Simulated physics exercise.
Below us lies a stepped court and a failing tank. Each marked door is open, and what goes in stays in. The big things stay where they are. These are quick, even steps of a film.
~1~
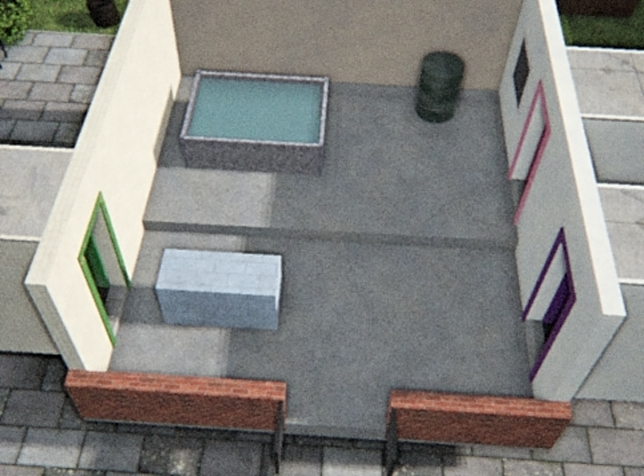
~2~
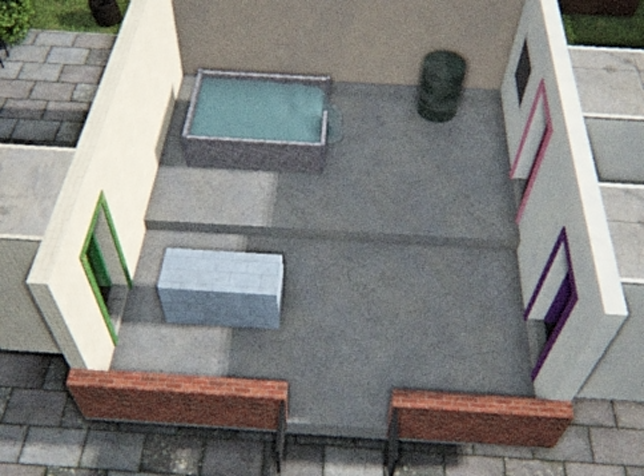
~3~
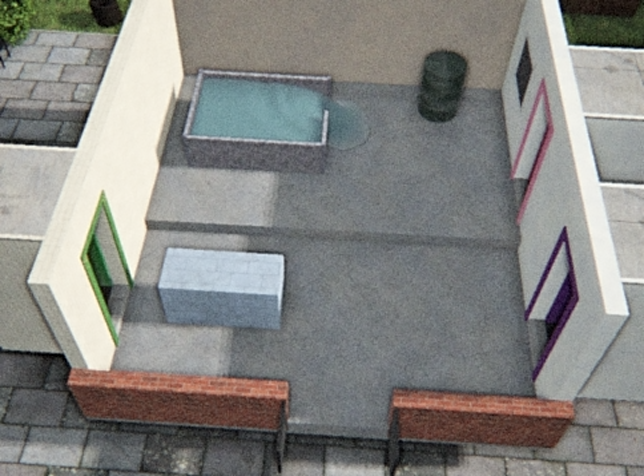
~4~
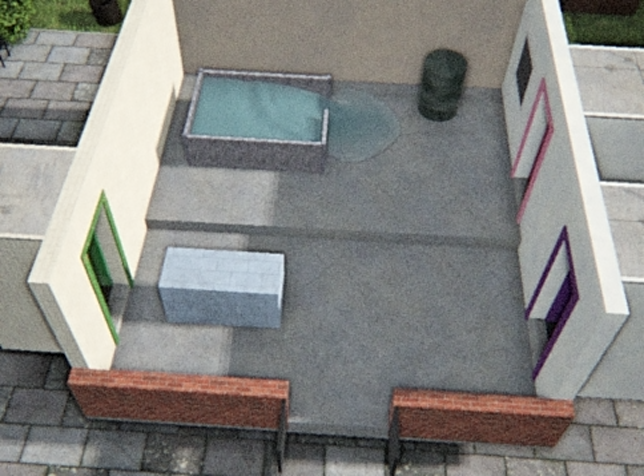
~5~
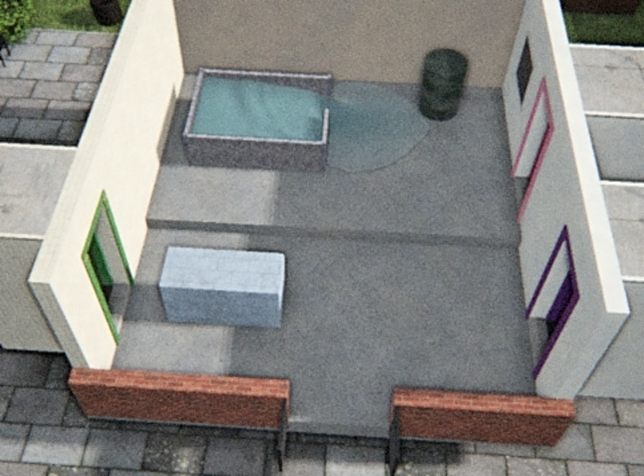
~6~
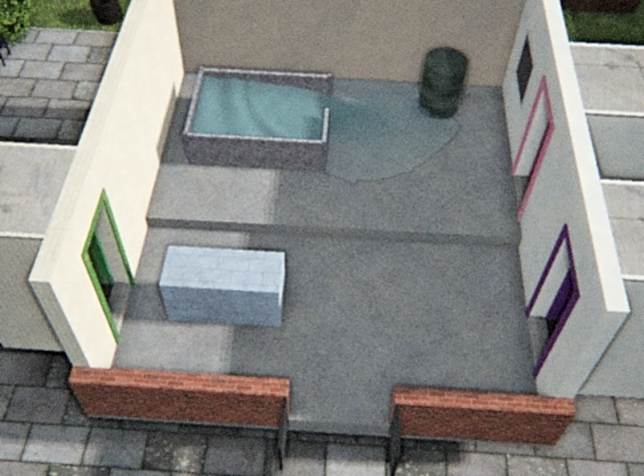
The footage shows a walled, stepped court seen from above, with water in a raised tank beginning to pour through a gap in its right side and spreading across the grey upper floor toward the right, around a dark green barrel.
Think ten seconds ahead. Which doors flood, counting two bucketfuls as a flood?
The pink door floods; the green door holds within the limit; the purple door holds within the limit.
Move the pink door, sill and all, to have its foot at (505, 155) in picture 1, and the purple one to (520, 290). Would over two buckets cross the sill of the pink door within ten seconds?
One by one: The pink door floods.
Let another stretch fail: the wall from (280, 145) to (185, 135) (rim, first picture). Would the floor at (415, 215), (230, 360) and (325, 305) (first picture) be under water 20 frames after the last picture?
One after the other: Free of water, awash, flooded.
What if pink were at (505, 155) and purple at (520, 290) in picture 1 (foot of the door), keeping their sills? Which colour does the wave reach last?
I say the one in green.
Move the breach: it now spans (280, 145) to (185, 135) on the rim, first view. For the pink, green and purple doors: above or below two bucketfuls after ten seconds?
In short: Pink takes less; green takes more; purple floods.
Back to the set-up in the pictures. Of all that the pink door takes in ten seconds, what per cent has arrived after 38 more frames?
Roughly 90 per cent.
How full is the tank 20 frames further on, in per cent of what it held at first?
I make it 46 per cent.
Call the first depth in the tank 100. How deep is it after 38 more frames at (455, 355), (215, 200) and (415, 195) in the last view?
About 6, 0 and 8 per cent.
A moment on, water covers 20 % of the floor; the pink door not reached, the green door not reached, the purple door not reached.
Next, water covers 25 % of the floor; the pink door under two buckets in, the green door not reached, the purple door not reached.
Then, water covers 35 % of the floor; the pink door over two buckets in, the green door not reached, the purple door wet at the sill, nothing in.
Later, water covers 65 % of the floor; the pink door far over two buckets in, the green door not reached, the purple door wet at the sill, nothing in.
In the end, water covers 85 % of the floor; the pink door far over two buckets in, the green door wet at the sill, nothing in, the purple door wet at the sill, nothing in.
